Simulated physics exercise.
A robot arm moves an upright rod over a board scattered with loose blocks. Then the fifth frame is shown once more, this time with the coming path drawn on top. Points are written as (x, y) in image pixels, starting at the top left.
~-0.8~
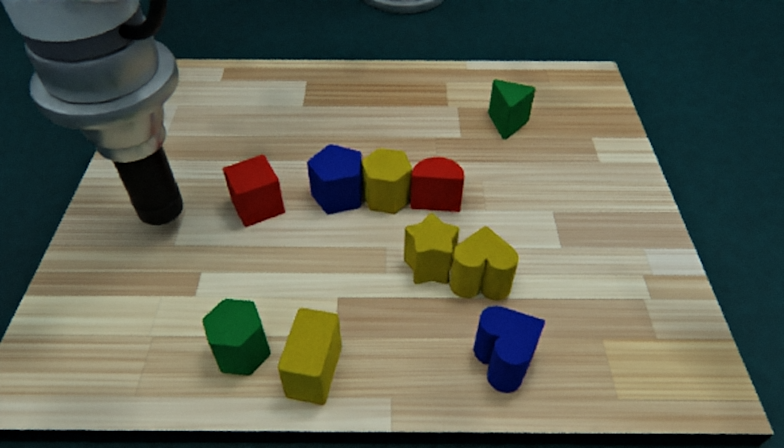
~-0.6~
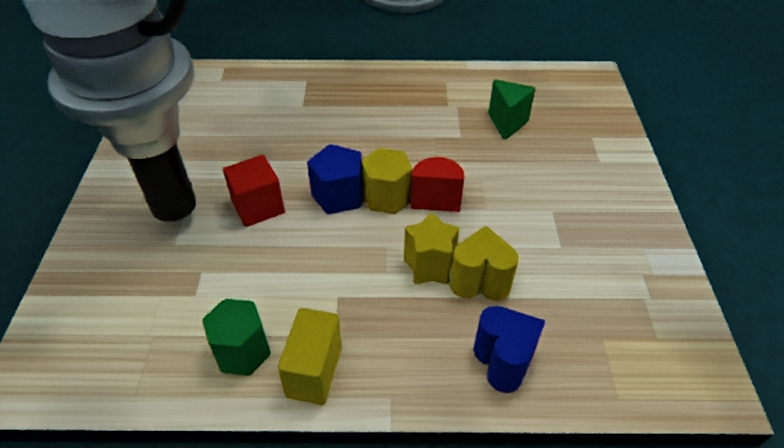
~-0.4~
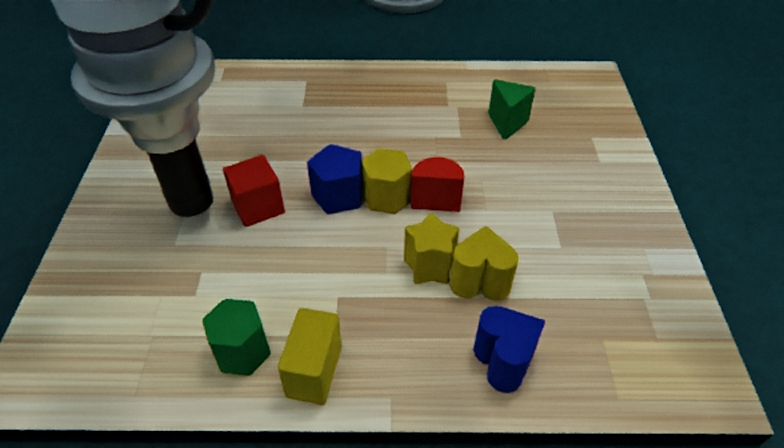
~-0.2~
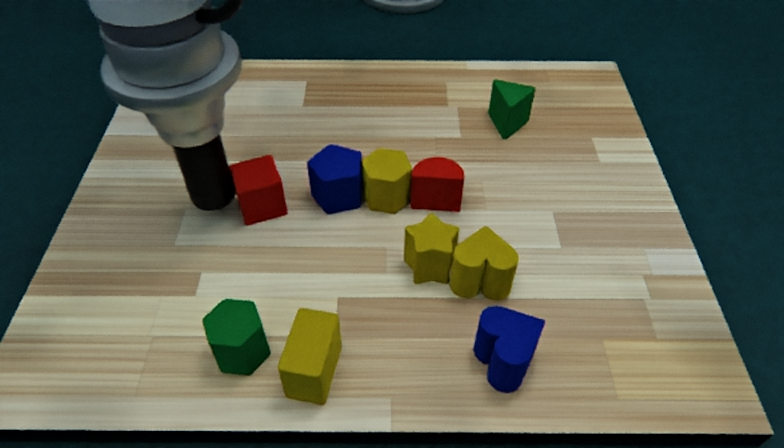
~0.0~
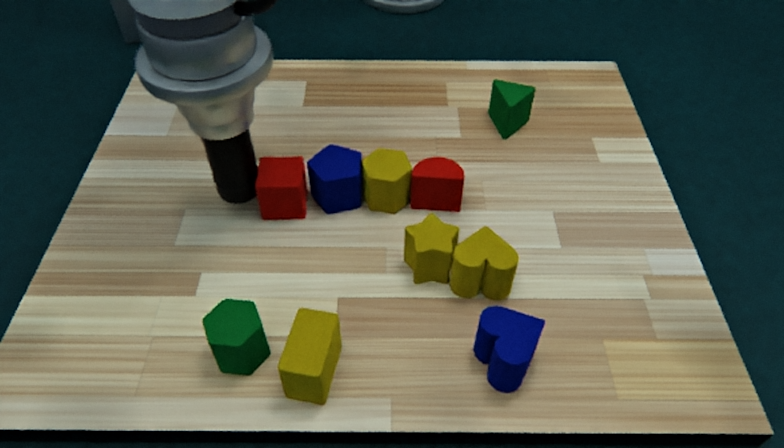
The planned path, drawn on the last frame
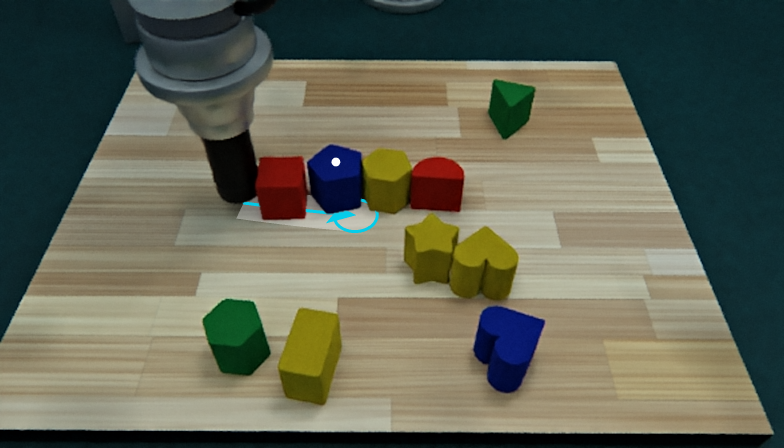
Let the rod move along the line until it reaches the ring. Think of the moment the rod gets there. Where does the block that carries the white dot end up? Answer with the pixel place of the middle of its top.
Somewhere near (400, 130).
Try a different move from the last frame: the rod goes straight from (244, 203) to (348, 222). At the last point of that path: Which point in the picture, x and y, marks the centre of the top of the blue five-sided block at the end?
I'd say the blue five-sided block ends with its top centre at (389, 135).
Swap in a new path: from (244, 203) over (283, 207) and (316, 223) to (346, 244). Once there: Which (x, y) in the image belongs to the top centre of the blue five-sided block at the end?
Its top middle will sit at (379, 145).
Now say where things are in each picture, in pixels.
In the first frame, lower end of the rod at (161, 210), tops of blocks, red square piece at (250, 173), blue five-sided block at (336, 162), yellow hexagonal block at (387, 164), red half-round block at (439, 168).
In the second frame, rod at (174, 207), blocks as before.
In the third frame, rod at (192, 202), blocks as before.
In the fourth frame, rod at (214, 196), red square piece at (255, 173).
In the fifth frame, rod at (240, 189), red square piece at (280, 171), blue five-sided block at (336, 162), yellow hexagonal block at (387, 164), red half-round block at (439, 168).
The drawn path runs in a line from (244, 203) to (356, 215); the dot is on the blue five-sided block.
On the path given first. One third of the way, rod at (278, 194); red square piece at (320, 166), turned 30° anticlockwise; blue five-sided block at (362, 152); yellow hexagonal block at (408, 164), turned 35° clockwise; red half-round block at (452, 171), turned 20° anticlockwise.
Two thirds of the way, rod at (316, 198); red square piece at (353, 161), turned 45° anticlockwise; blue five-sided block at (386, 140), turned 15° anticlockwise; yellow hexagonal block at (424, 162), turned 60° clockwise; red half-round block at (465, 174), turned 30° anticlockwise.
At the end, rod at (355, 202); red square piece at (376, 156), turned 60° anticlockwise; blue five-sided block at (400, 130), turned 30° anticlockwise; yellow hexagonal block at (424, 162), turned 60° clockwise; red half-round block at (465, 174), turned 30° anticlockwise.
